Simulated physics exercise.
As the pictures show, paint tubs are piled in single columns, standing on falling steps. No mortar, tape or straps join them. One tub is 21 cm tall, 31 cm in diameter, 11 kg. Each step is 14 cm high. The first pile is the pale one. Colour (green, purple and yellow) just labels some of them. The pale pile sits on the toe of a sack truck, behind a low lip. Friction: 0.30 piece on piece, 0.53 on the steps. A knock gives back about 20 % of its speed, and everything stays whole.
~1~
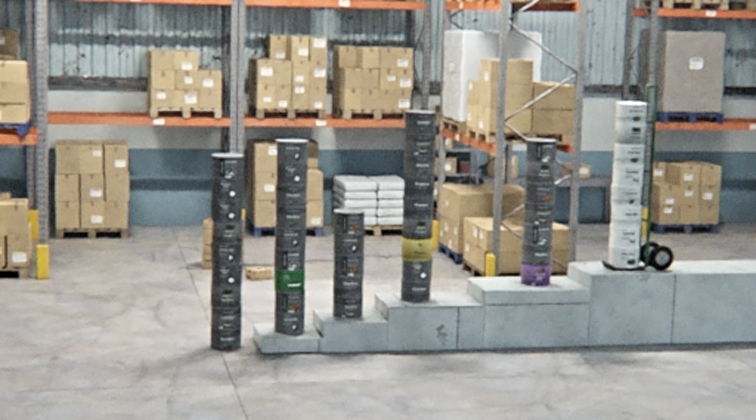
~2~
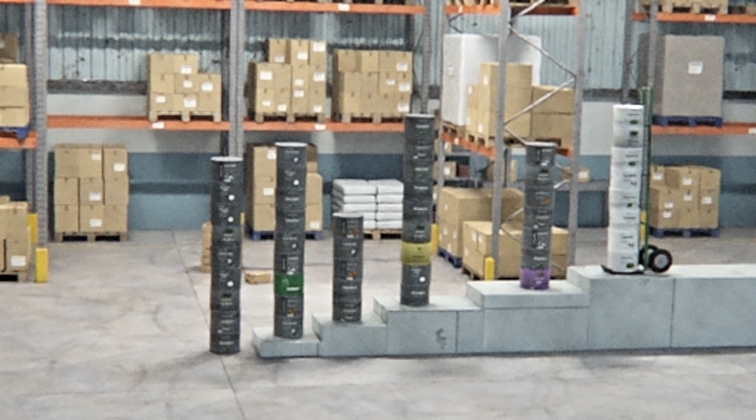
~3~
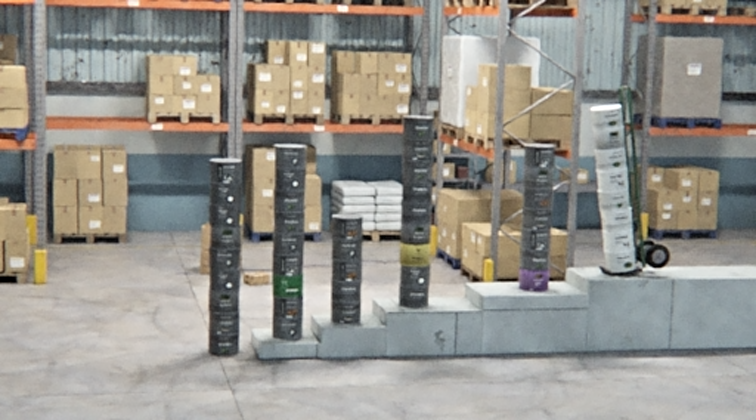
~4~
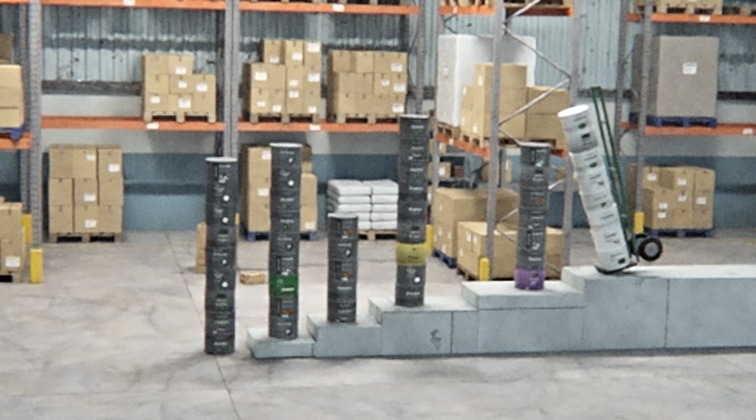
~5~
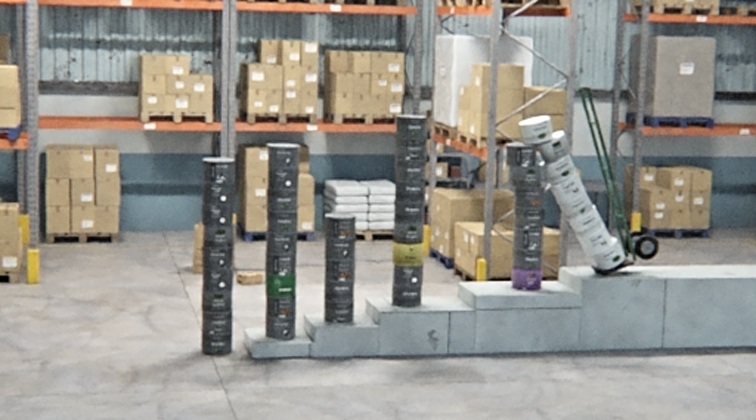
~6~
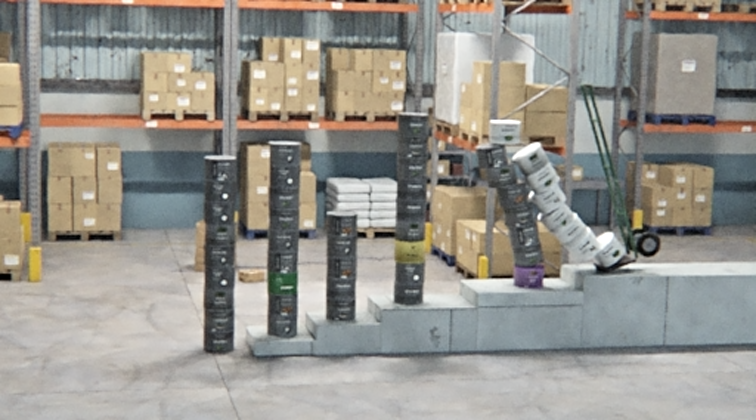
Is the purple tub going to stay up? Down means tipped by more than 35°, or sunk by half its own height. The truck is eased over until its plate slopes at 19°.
That tub remains up.
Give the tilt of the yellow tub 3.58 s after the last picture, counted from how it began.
Some 90°.
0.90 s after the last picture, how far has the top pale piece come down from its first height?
About 100 cm.
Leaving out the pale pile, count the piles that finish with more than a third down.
The count is 5.
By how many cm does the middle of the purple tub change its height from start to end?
It ends some 0 cm lower.
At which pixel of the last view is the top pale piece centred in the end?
At about (611, 389).
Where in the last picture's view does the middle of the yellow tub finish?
At about (305, 306).
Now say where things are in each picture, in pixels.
In the first picture (places mark the middle of the side facing us), truck frame (654, 123) 0° forward; purple tub (540, 276); green tub (292, 281); yellow tub (420, 250); the rest undisturbed.
In the second picture, truck frame (650, 126) 1° forward; purple tub (539, 280).
In the third picture, truck frame (632, 125) 8° forward, top of the pale pile leaning 9°; purple tub (538, 281); the rest undisturbed.
In the fourth picture, truck frame (608, 123) 16° forward, top of the pale pile leaning 19°; purple tub (534, 280); the rest undisturbed.
In the fifth picture, truck frame (597, 124) 19° forward, top of the pale pile leaning 15°; purple tub (531, 281); 3 disturbed, none down.
In the sixth picture, truck frame (599, 121) 19° forward; purple tub (533, 278); yellow tub (413, 253); green tub (284, 284); steepest lean 11°, the tub at (505, 177); 6 disturbed, none down.
Then, 0.90 s after the last picture, 8 of the pale pile down; 6 of the 39 other tubs down; purple tub unmoved; yellow tub leaning 14°.
Then, 2.34 s after the last picture, 7 of the pale pile down; 19 of the 39 other tubs down; purple tub unmoved; yellow tub upside down.
Then, 3.58 s after the last picture, 7 of the pale pile down; 35 of the 39 other tubs down; purple tub unmoved; green tub on its side.
By the end, 7 of the pale pile down; 35 of the 39 other tubs down; purple tub unmoved; yellow tub on its side; green tub on its side. As the last picture would show them, middles, purple tub near (529, 276), yellow tub near (305, 306).
